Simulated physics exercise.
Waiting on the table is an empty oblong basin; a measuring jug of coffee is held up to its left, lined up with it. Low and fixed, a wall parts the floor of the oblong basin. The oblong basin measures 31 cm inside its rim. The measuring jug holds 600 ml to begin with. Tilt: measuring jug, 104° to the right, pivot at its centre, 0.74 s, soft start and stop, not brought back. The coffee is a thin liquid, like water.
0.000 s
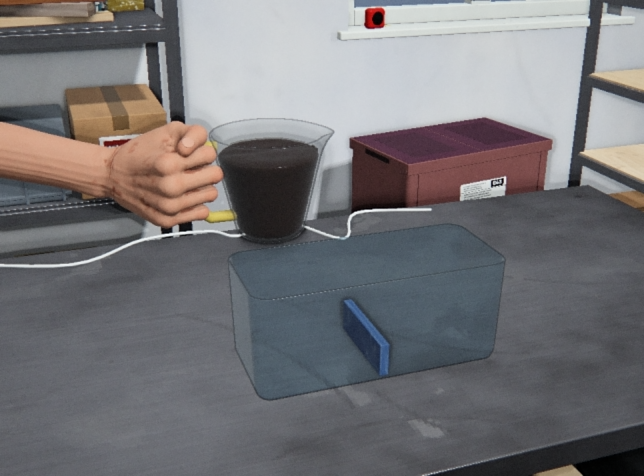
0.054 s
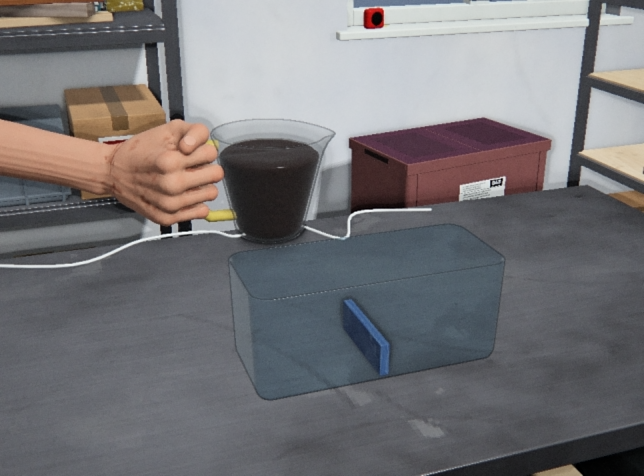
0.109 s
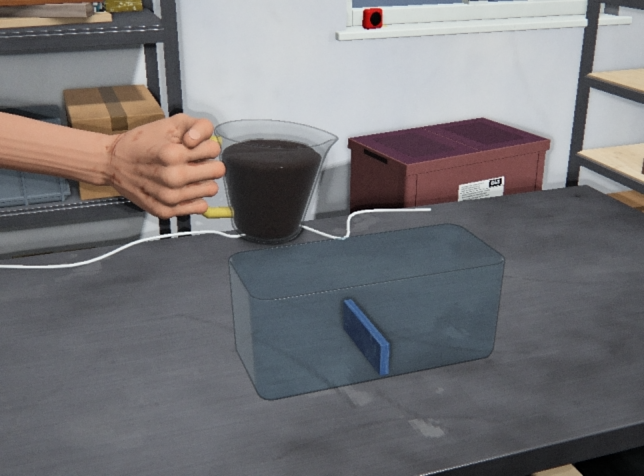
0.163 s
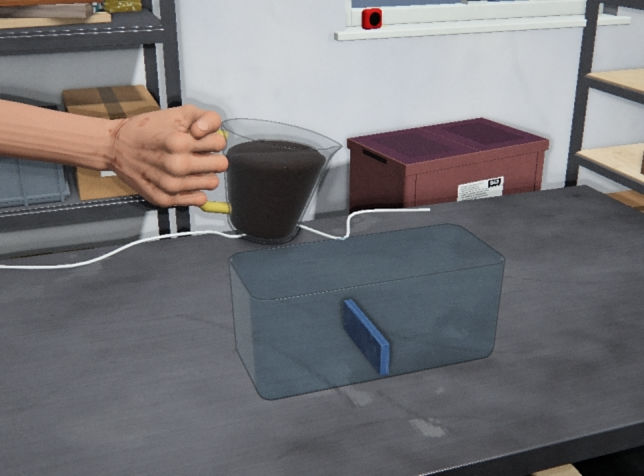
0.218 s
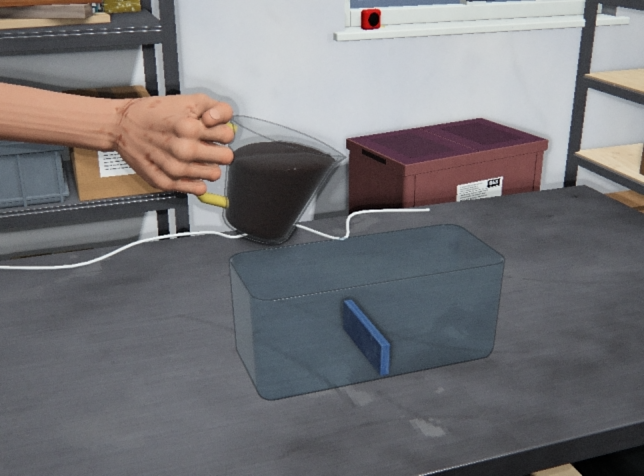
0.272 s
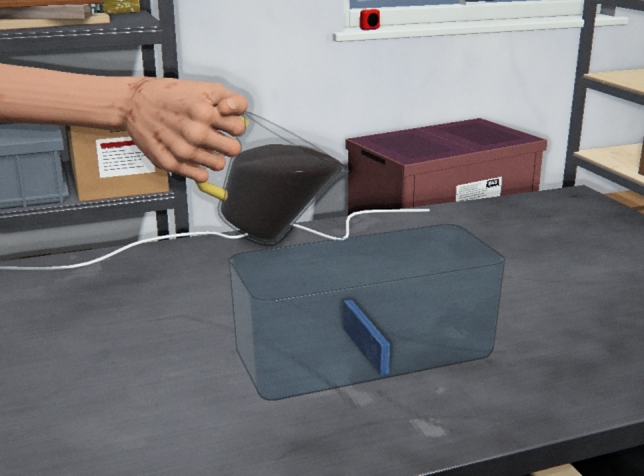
In a storeroom with metal shelving and a pale wall, a dark grey tabletop is seen from slightly above by a still camera. A hand reaching in from the left grips the yellow handle of a clear jug of dark coffee, behind an empty, see-through bluish basin with a blue divider, near a maroon box and white cable. The hand tilts the jug rightward, slowly at first, then more steeply, the coffee shifting toward its lip.
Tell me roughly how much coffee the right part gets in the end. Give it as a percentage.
It gets about 59 per cent.
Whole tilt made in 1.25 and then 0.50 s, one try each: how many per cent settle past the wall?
About 75 %, then about 45 %.
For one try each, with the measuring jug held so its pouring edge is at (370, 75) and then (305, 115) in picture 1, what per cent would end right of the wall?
The first try gives around 90 percent, the second around 25 percent.
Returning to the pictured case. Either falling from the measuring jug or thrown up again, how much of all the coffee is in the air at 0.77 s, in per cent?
About 5 percent.
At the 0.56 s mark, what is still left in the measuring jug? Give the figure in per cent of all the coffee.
Close to 46 percent of the liquid remains at that time.
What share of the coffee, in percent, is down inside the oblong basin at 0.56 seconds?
Around 32%.
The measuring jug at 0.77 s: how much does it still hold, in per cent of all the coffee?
Around 6 in a hundred is still there.
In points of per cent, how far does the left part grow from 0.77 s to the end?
Roughly 8 percent.
Then, 0.56 s in, the tilt is 90° and 47 per cent is still to pour, 4 is left of the wall and 28 right of it.
Then, 0.77 s in, the tilt is 104° and 6 per cent is still to pour, 33 is left of the wall and 57 right of it.
Then, 1.00 s in, the tilt is 104° and 0 per cent is still to pour, 41 is left of the wall and 58 right of it.
Then, 1.24 s in, the tilt is 104° and 0 per cent is still to pour, 41 is left of the wall and 59 right of it.
Finally, 41 per cent lies left of the wall, 59 right of it and 0 outside.
